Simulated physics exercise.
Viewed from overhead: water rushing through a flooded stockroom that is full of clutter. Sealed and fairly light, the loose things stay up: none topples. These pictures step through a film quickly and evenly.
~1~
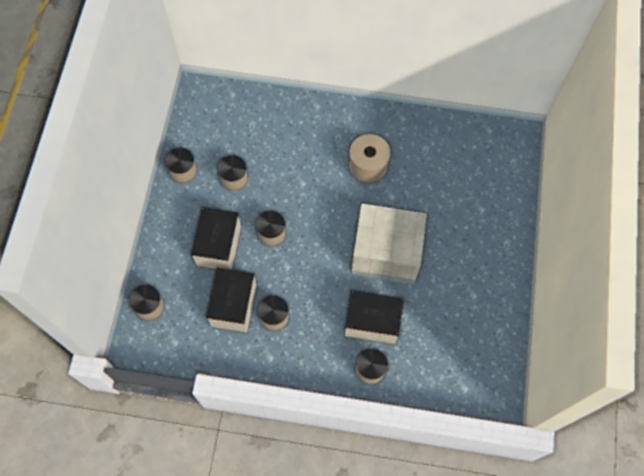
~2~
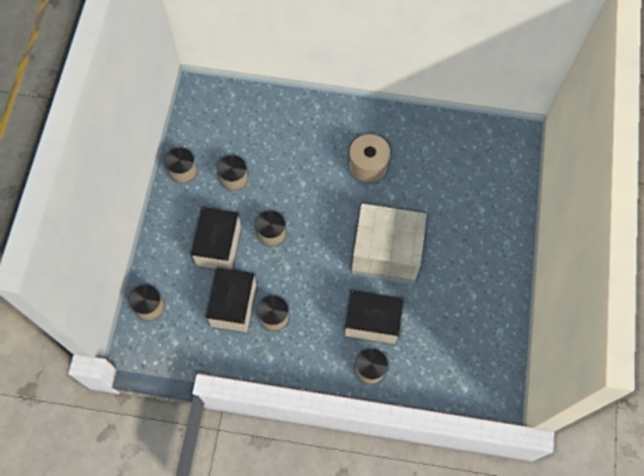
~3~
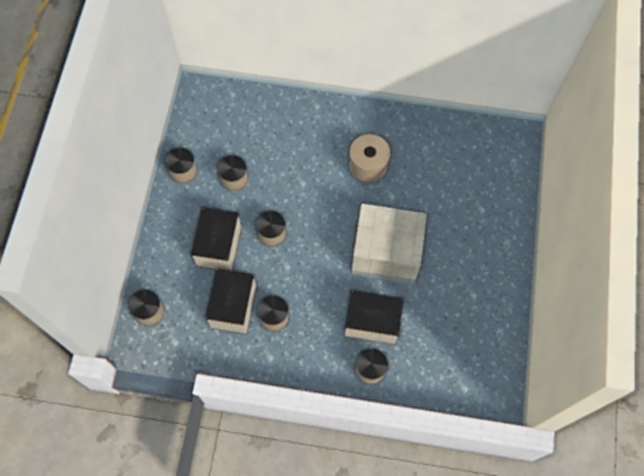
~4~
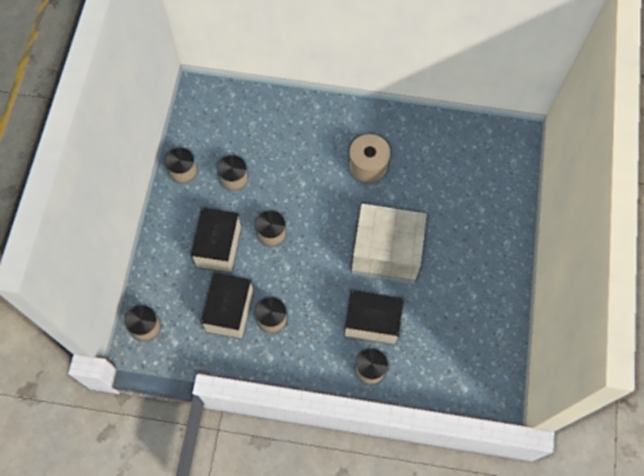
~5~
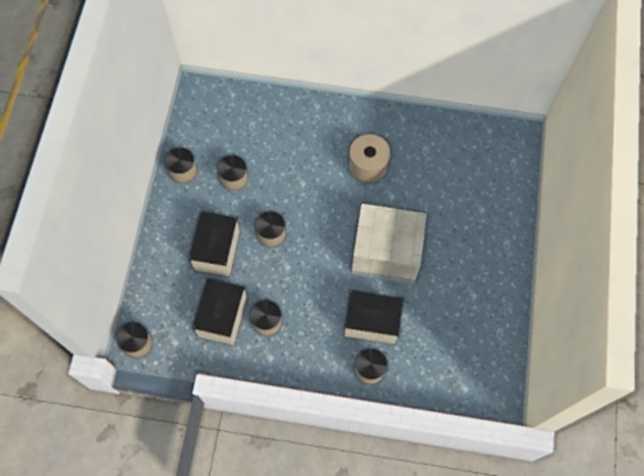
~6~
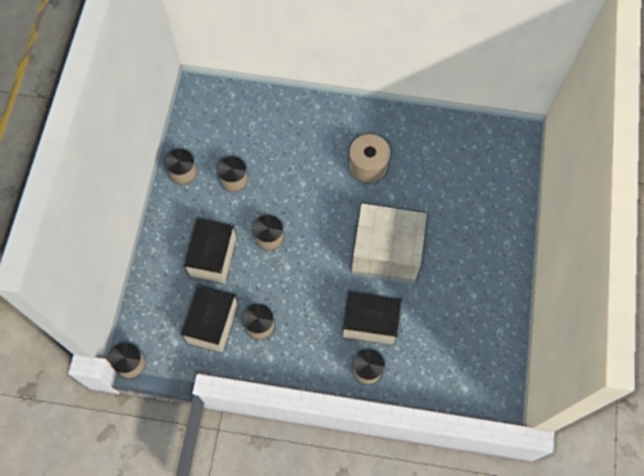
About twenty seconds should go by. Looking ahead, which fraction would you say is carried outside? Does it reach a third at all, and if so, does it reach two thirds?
Yes, and two thirds too.
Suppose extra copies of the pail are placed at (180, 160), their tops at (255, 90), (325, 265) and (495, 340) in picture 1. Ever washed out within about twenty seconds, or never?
Remains; escapes; remains.
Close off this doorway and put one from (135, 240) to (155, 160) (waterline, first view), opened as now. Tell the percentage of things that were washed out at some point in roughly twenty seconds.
Some 70 per cent of the lot.
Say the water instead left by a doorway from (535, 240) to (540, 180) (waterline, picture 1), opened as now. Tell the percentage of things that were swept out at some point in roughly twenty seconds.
Roughly 20 in a hundred.
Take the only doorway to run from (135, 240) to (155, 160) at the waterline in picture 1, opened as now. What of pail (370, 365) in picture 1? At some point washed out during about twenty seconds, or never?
Remains.
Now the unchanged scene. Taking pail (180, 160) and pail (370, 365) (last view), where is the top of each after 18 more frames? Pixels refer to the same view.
Roughly (140, 263) and (246, 363).
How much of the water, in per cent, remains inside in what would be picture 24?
Around 76 in a hundred.
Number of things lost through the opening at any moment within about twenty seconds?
The figure is 9.
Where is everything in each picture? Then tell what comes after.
A pail at (145, 299) floats; a chest at (230, 295) floats; 0 of 10 have shifted, in the first picture.
A pail at (145, 299) floats; a chest at (230, 295) floats; 0 of 10 have shifted, in the second picture.
A pail at (144, 304) floats, close to its start; a chest at (230, 296) floats; 0 of 10 have shifted, in the third picture.
A pail at (141, 320) floats, close to its start; a chest at (226, 301) floats, close to its start; 2 of 10 have shifted, in the fourth picture.
A pail at (132, 337), afloat, a stride from its start; a chest at (219, 307) floats, close to its start; 4 of 10 have shifted, in the fifth picture.
A pail at (125, 358) floats, a stride from its start; a chest at (208, 314) floats, close to its start; 5 of 10 have shifted, in the sixth picture.
A moment on, 2 of 10 are out; 8 afloat.
Next, 4 of 10 are out; 6 afloat.
Later, 9 of 10 are out; 1 afloat.
In the end, 9 of 10 are out; 1 afloat.
